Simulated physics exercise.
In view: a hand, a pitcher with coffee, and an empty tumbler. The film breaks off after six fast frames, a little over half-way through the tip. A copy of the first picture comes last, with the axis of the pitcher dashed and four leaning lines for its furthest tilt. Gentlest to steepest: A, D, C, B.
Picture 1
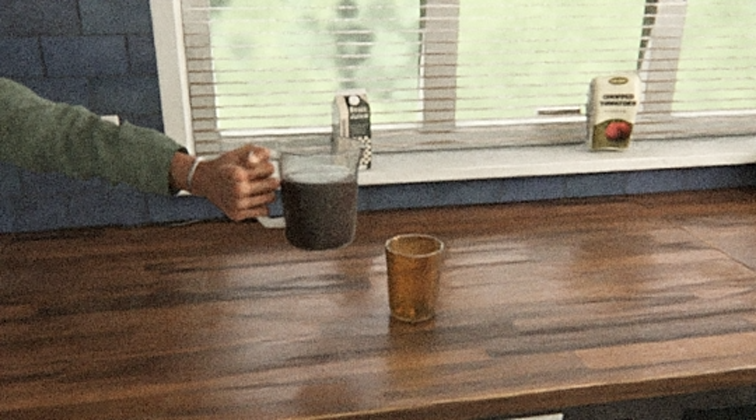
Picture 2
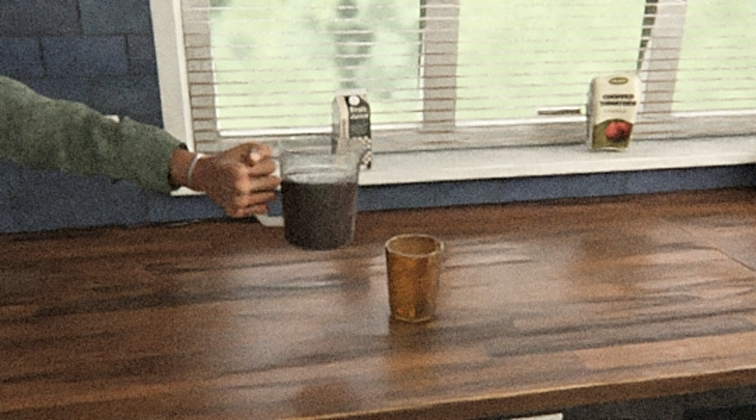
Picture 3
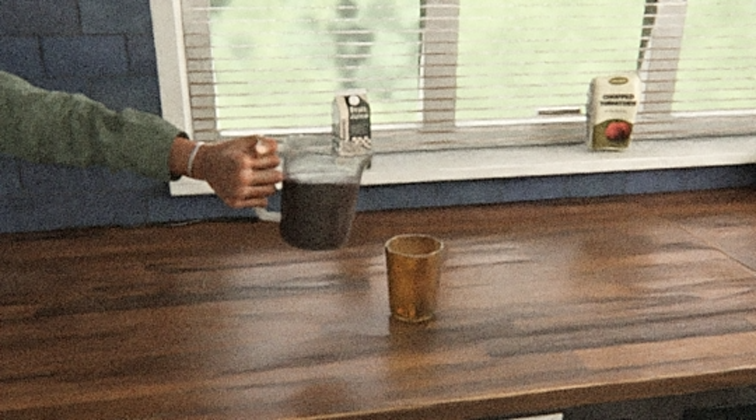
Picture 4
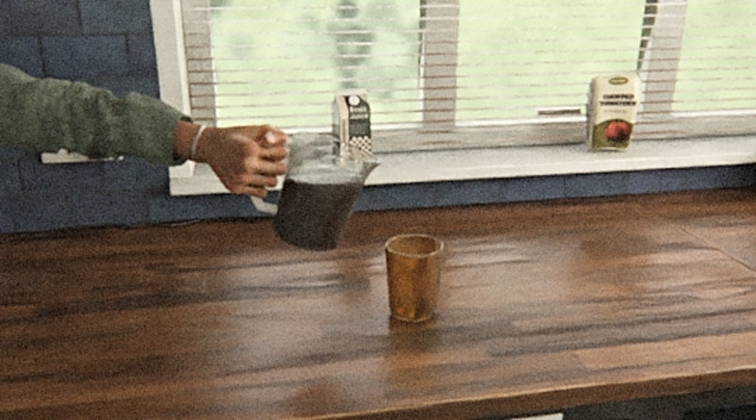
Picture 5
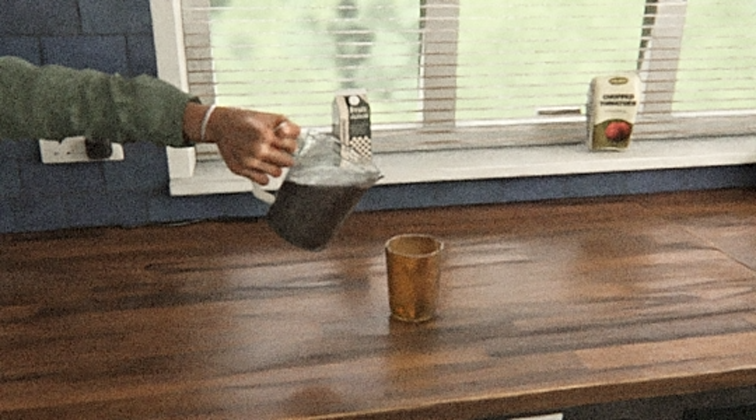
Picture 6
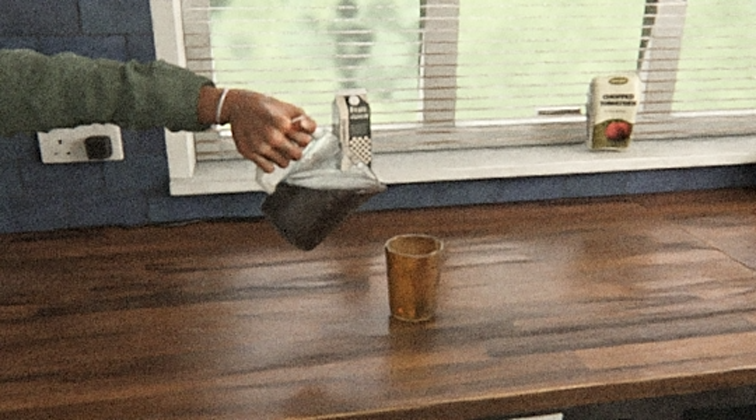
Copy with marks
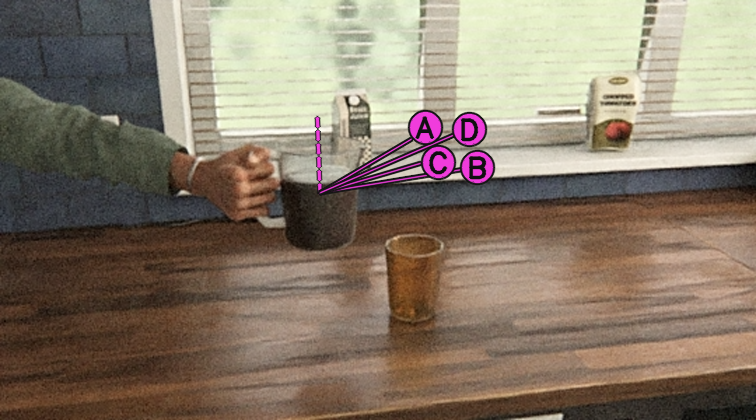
A hand tilts a glass pitcher of dark liquid rightward above an amber tumbler.
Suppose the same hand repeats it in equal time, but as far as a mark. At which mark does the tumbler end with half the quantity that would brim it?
Tilt A does it best.
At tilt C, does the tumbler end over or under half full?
Over half.
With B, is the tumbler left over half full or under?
Over.
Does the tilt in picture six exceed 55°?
No, it does not.
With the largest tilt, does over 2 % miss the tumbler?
Yes, it does.
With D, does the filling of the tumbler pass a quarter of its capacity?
Yes.
In magenta, A at (411, 139); B at (460, 169); C at (420, 163); D at (453, 135).
With A, the tumbler ends with about 49 % of what it can hold.
With B, the tumbler ends with about 90 % of what it can hold; 19 % of the coffee is spilt.
With C, the tumbler ends with about 87 % of what it can hold; 7 % of the coffee is spilt.
With D, the tumbler ends with about 72 % of what it can hold.
